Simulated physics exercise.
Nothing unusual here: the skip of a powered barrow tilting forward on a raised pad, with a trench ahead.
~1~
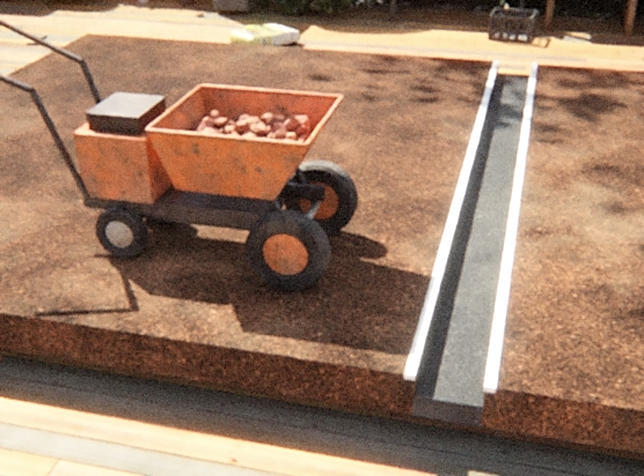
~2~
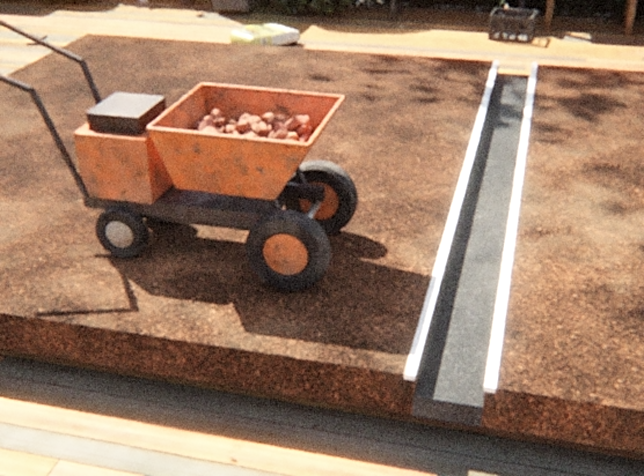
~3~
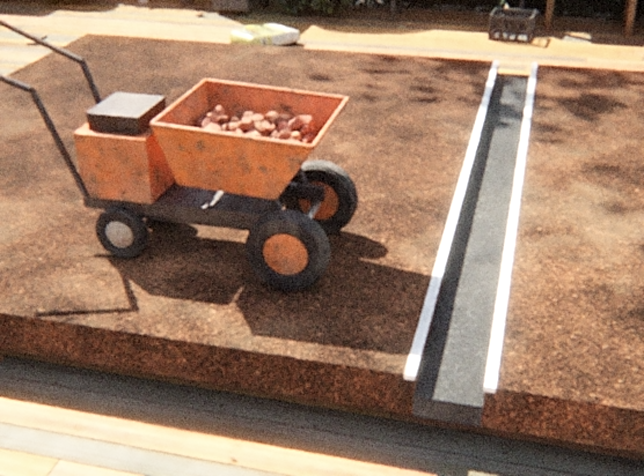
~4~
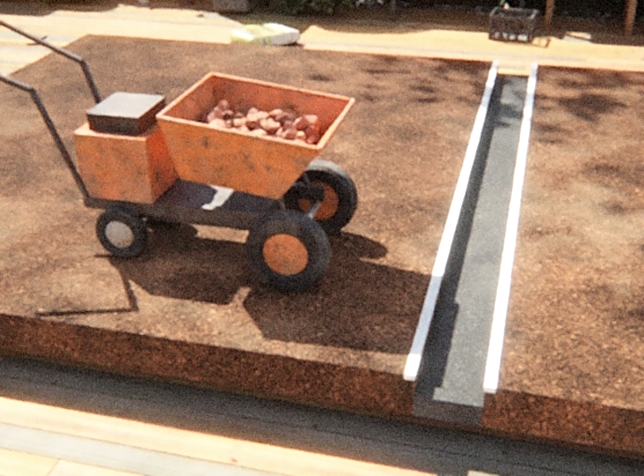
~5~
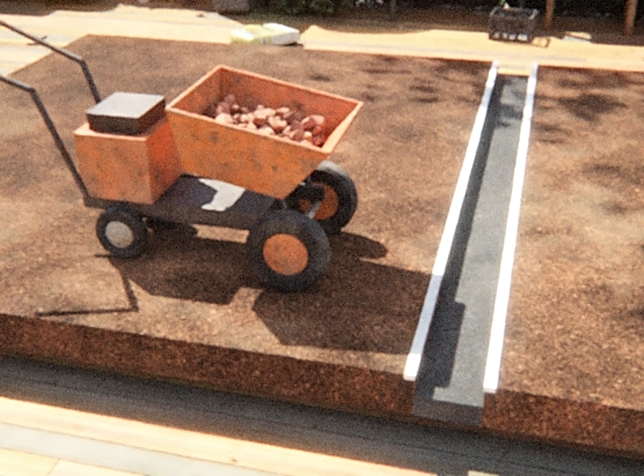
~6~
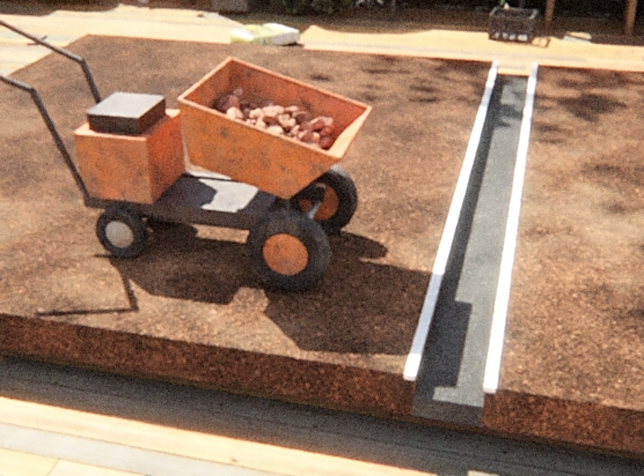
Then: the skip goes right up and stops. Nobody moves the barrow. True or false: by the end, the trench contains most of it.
True.
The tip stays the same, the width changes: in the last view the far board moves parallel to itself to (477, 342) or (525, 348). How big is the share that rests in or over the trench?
The first gives 50 %, the second 70 %.
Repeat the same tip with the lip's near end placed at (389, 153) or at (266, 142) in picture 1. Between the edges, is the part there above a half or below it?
Try 1 - short of half; try 2 - short of half.
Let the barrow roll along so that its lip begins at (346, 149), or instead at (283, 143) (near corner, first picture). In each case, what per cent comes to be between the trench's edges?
You'd get around 80 in a hundred, then 40 in a hundred.
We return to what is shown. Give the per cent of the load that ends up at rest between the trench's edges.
About 65 per cent.
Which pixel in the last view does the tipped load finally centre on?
I'd place the middle at about (456, 278).
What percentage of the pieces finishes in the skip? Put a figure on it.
Around 5 in a hundred.
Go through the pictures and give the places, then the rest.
In the first frame, lip of the skip near (307, 145), level; top of the load near (252, 141), lumps of rubble; first edge of the trench near (421, 334); far edge near (496, 344), the trench under half as wide as the skip, and shallow for its width.
In the second frame, lip of the skip near (308, 146), level; top of the load near (253, 140).
In the third frame, lip of the skip near (313, 147), tipped barely; top of the load near (241, 133).
In the fourth frame, lip of the skip near (320, 150), tipped a little; top of the load near (234, 135).
In the fifth frame, lip of the skip near (329, 154), tipped a little; top of the load near (240, 130).
In the sixth frame, lip of the skip near (339, 159), tipped clearly; top of the load near (232, 124); first edge of the trench near (421, 334); far edge near (496, 344).
Shortly afterwards, skip tipped steeply; the whole lot in the skip.
Next, skip tipped right over; all but a few in the skip; only a few short of the trench; a little in or heaped over the trench.
Some moments later, skip tipped right over; near a quarter in the skip; near a quarter short of the trench; near half in or heaped over the trench; only a few beyond it.
In the end, skip tipped right over; a little in the skip; near a quarter short of the trench; near two thirds in or heaped over the trench; only a few beyond it.
